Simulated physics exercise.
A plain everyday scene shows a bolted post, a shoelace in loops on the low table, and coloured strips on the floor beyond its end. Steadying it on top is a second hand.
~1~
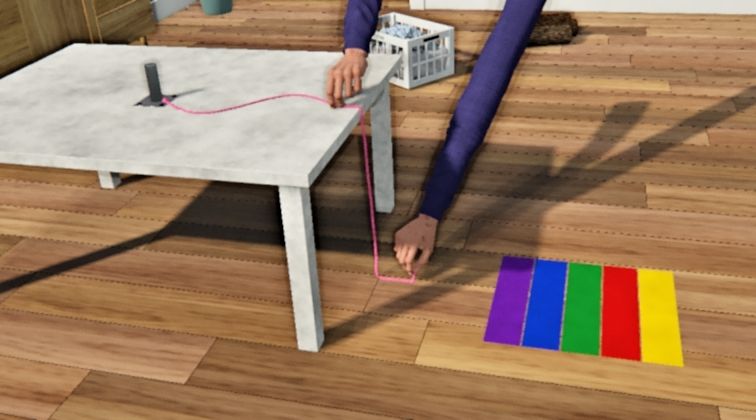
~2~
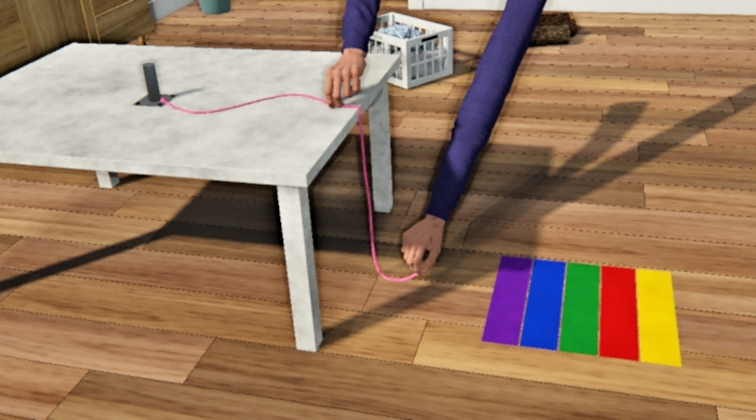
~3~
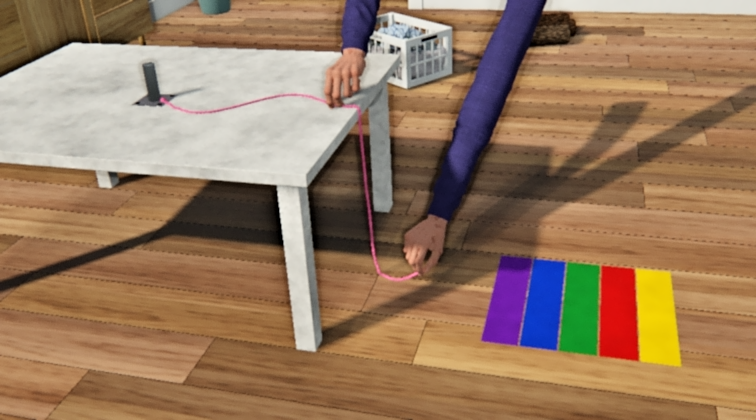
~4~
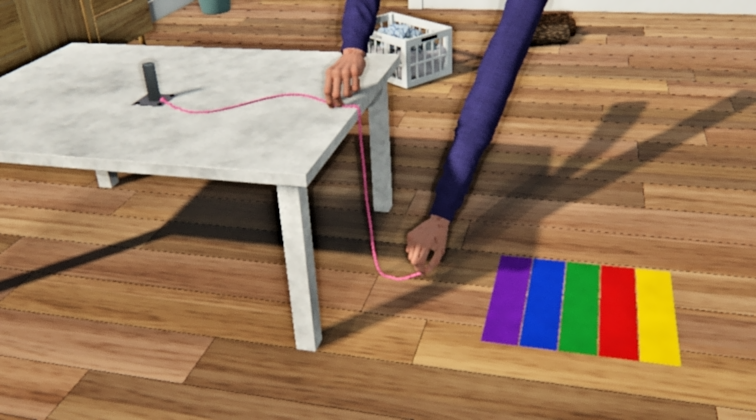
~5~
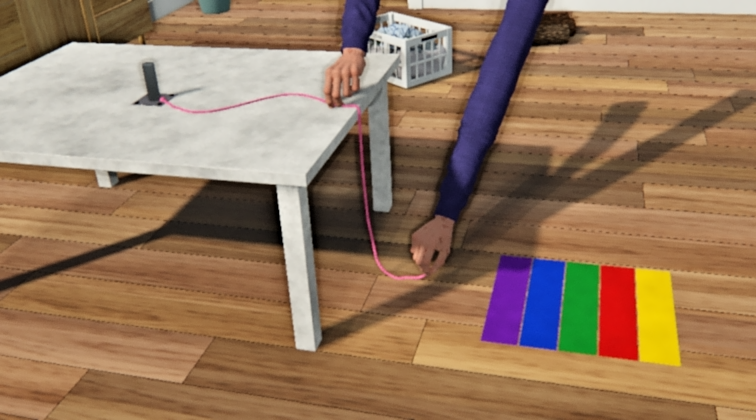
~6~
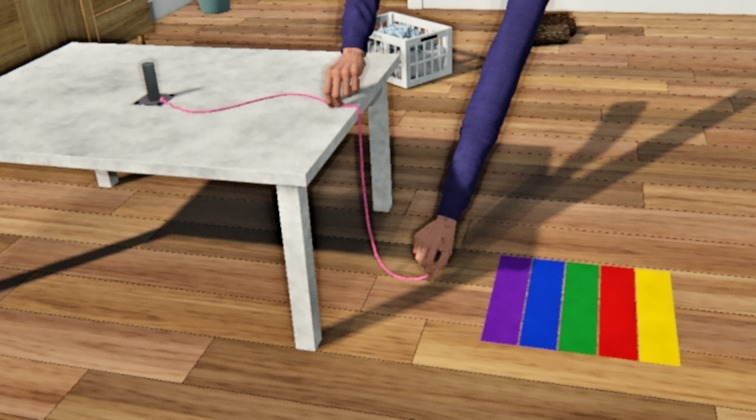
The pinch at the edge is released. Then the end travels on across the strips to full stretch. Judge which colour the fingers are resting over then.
The green strip.
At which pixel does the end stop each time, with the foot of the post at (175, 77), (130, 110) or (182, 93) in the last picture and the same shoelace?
About (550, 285), (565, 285) and (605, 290).
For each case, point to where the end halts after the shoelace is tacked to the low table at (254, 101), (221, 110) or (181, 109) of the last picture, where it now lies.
Taking the tries in turn: (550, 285), (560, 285) and (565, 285).
Soon after, end near (503, 280); over purple.
Then, end near (551, 285); over blue.
At full stretch, end near (580, 288); over green. The green one.
